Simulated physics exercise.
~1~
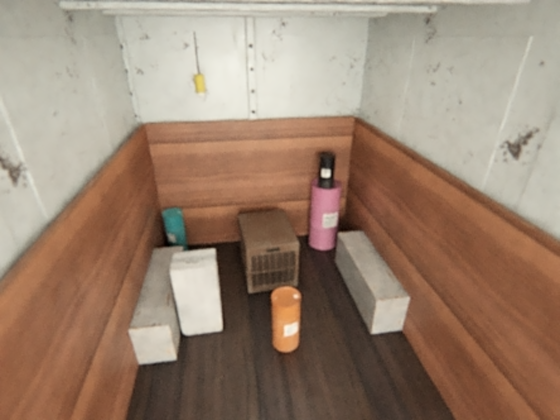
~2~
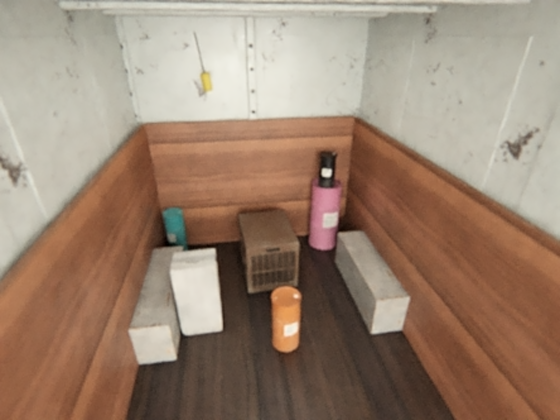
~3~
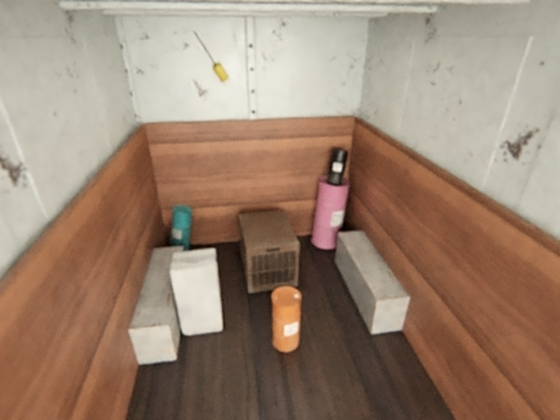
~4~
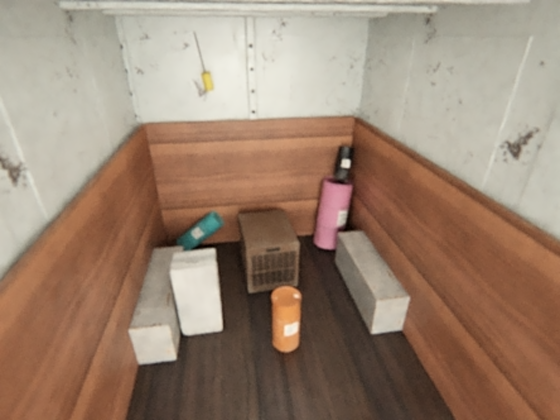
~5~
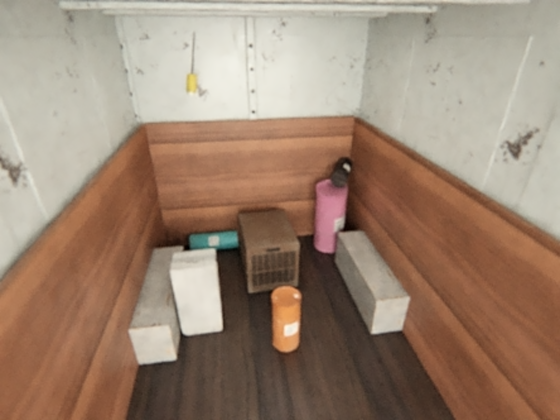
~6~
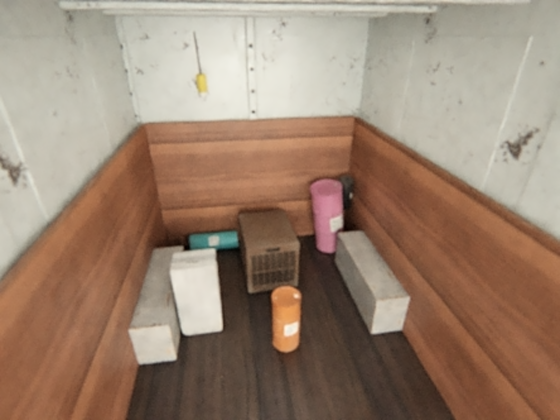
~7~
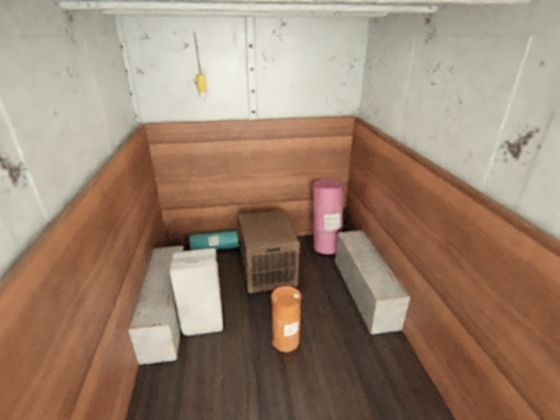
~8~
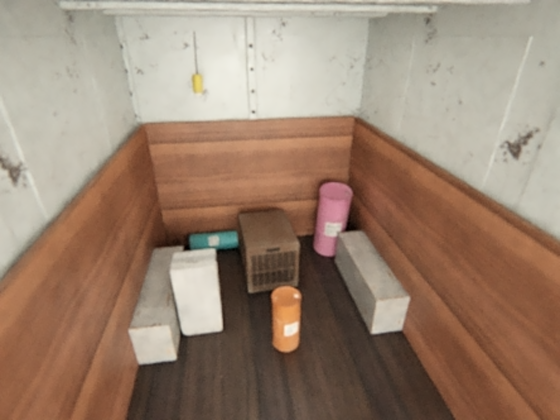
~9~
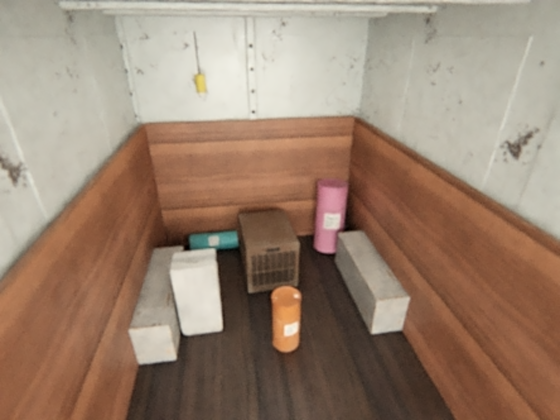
The inside of a cargo compartment with wood-panelled lower walls and a dark floor is seen from behind, facing the front wall. A brown chest sits in the middle between two pale wheel boxes, with a white box at left, an orange canister nearer, a turquoise canister at back left, and a black canister atop a pink drum at back right. A hanging yellow tag swings as the turquoise canister tips rightward onto its side. The black canister leans right and drops behind the drum, which rocks but ends upright. The chest, white box and orange canister stay put.
